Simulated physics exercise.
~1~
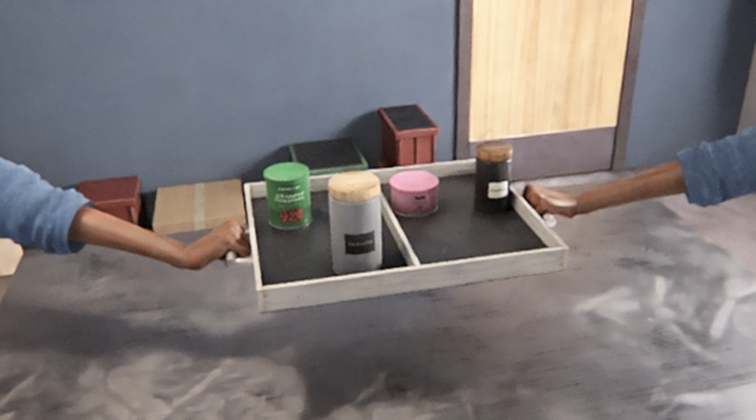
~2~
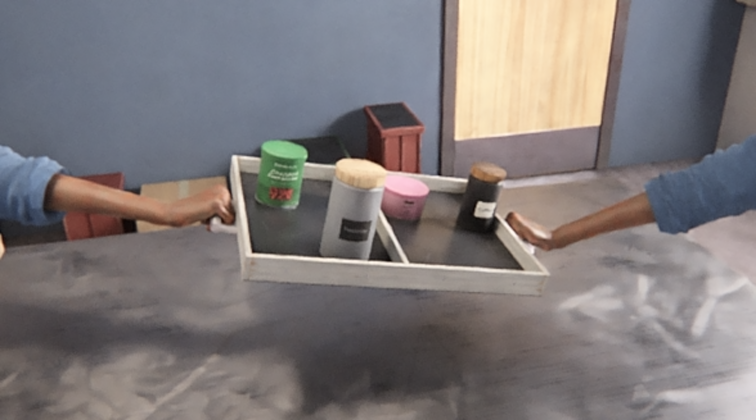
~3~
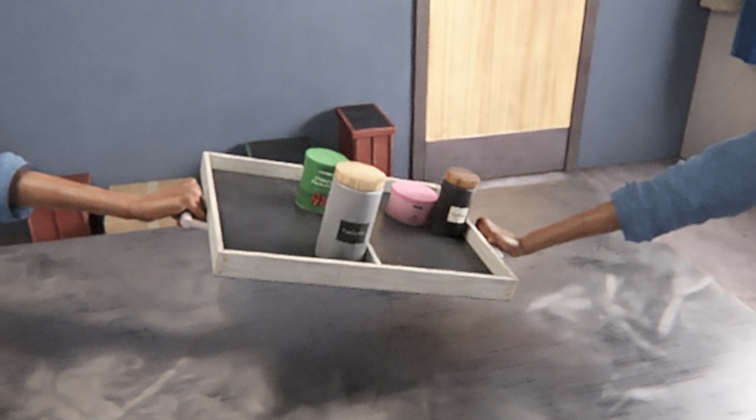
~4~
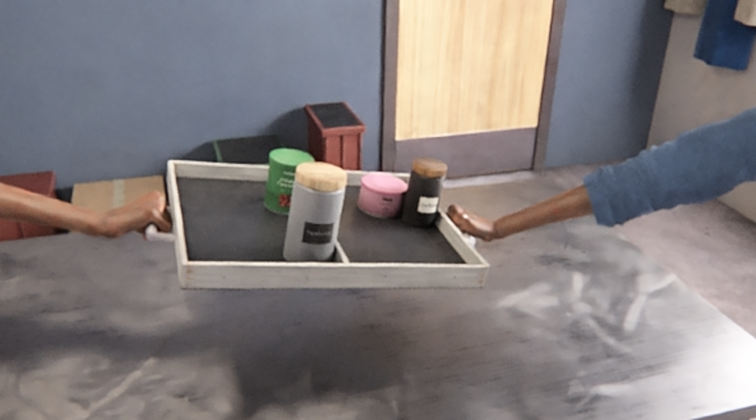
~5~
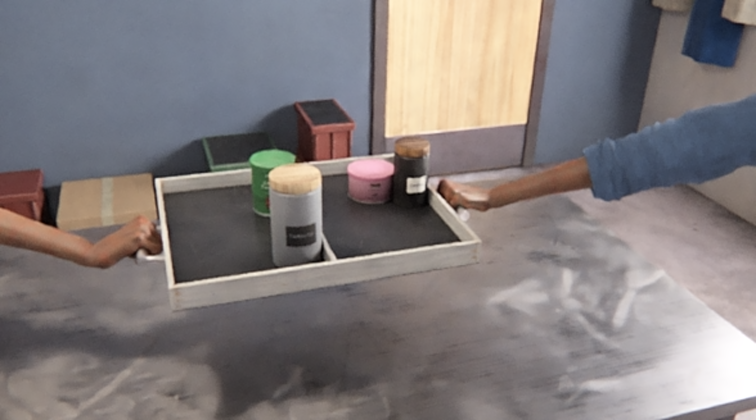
A shallow white-rimmed tray with a dark base and a central divider is held by two hands, one at each end, above a smeared grey surface, seen from slightly above, with a blue wall and pale wooden door behind. On it stand a green tin at left, a grey jar in front, a pink tub beyond the divider and a black jar at right. The hands tip its right side down, and the green tin slides right behind the grey jar while the pink tub shifts towards the black jar. As the view drifts right, the hands level the tray, leaving all four containers upright.
